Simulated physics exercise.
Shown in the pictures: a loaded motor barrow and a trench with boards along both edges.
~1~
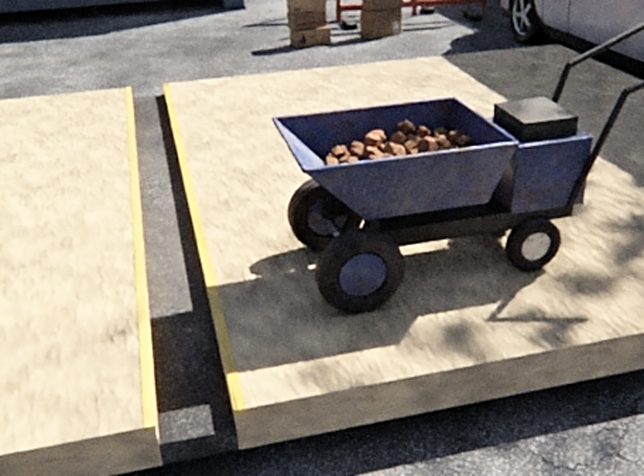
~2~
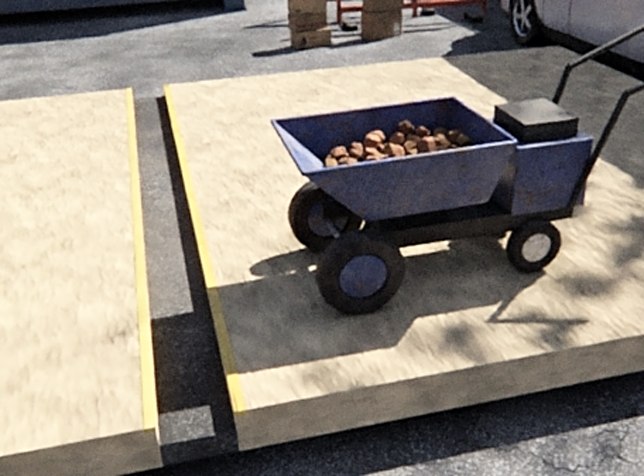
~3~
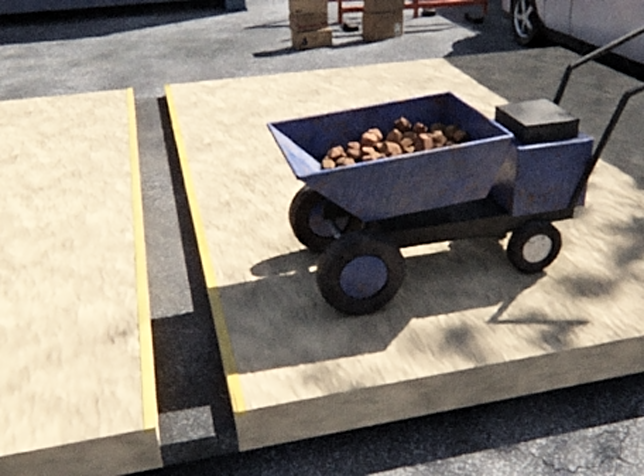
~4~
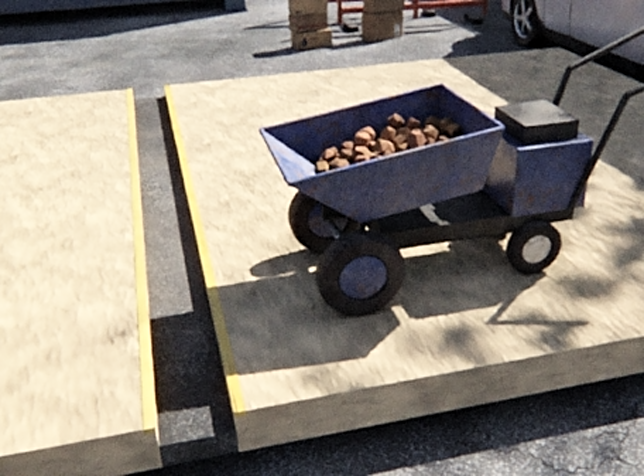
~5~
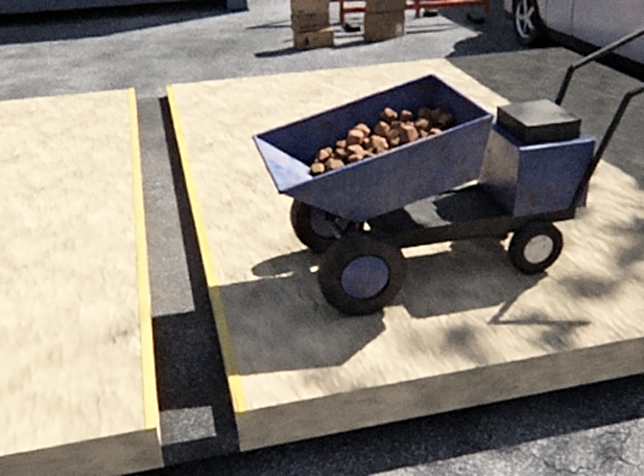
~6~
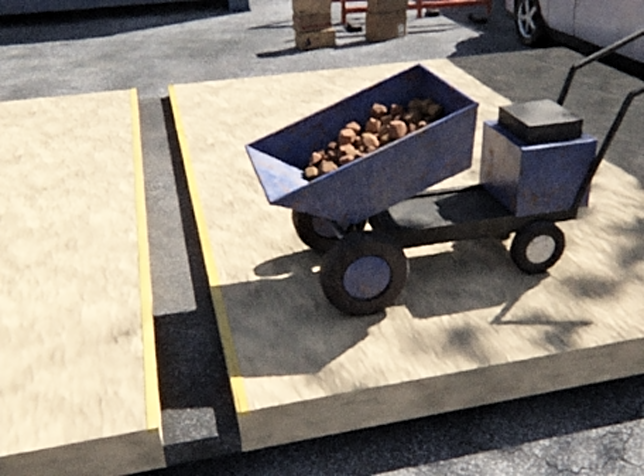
On a sunlit paved yard, seen from slightly above and to one side, two pale boards edged in yellow lie either side of a narrow, shallow trench. A blue motor barrow with black wheels and handles stands on the right-hand board, its skip holding reddish-brown clods. The skip starts level, then its rear rises steadily and its front lip dips leftward, while the wheels stay put and the view barely shifts.
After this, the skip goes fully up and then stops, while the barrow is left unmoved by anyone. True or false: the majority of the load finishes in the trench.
True.
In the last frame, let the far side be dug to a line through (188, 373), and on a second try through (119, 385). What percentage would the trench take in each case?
About 40 and 80 per cent.
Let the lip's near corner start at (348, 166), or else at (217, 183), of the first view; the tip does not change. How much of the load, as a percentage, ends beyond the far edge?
About 0 %, then 70 %.
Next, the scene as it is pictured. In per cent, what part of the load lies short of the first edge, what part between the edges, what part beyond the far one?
In percent, short 0, between 70 and beyond 10.
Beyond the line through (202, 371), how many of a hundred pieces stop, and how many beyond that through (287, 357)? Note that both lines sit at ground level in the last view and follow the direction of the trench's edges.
Roughly 60 and 80 %.
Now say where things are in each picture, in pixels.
In the first frame, lip of the skip near (305, 171), level; top of the load near (399, 161), clay clods; first edge of the trench near (230, 363); far edge near (147, 378), the trench under half as wide as the skip, and shallow for its width.
In the second frame, lip of the skip near (303, 174), level; top of the load near (427, 148).
In the third frame, lip of the skip near (298, 178), tipped barely; top of the load near (423, 146).
In the fourth frame, lip of the skip near (289, 184), tipped a little; top of the load near (416, 142).
In the fifth frame, lip of the skip near (281, 192), tipped a little; top of the load near (423, 127).
In the sixth frame, lip of the skip near (271, 204), tipped clearly; top of the load near (428, 126); first edge of the trench near (233, 365); far edge near (150, 379).
Shortly afterwards, skip tipped steeply; the whole lot in the skip.
Next, skip tipped right over; near half in the skip; a little short of the trench; near half in or heaped over the trench; only a few beyond it.
Some moments later, skip tipped right over; near a quarter in the skip; only a few short of the trench; near two thirds in or heaped over the trench; a little beyond it.
In the end, skip tipped right over; near a quarter in the skip; only a few short of the trench; near two thirds in or heaped over the trench; a little beyond it.
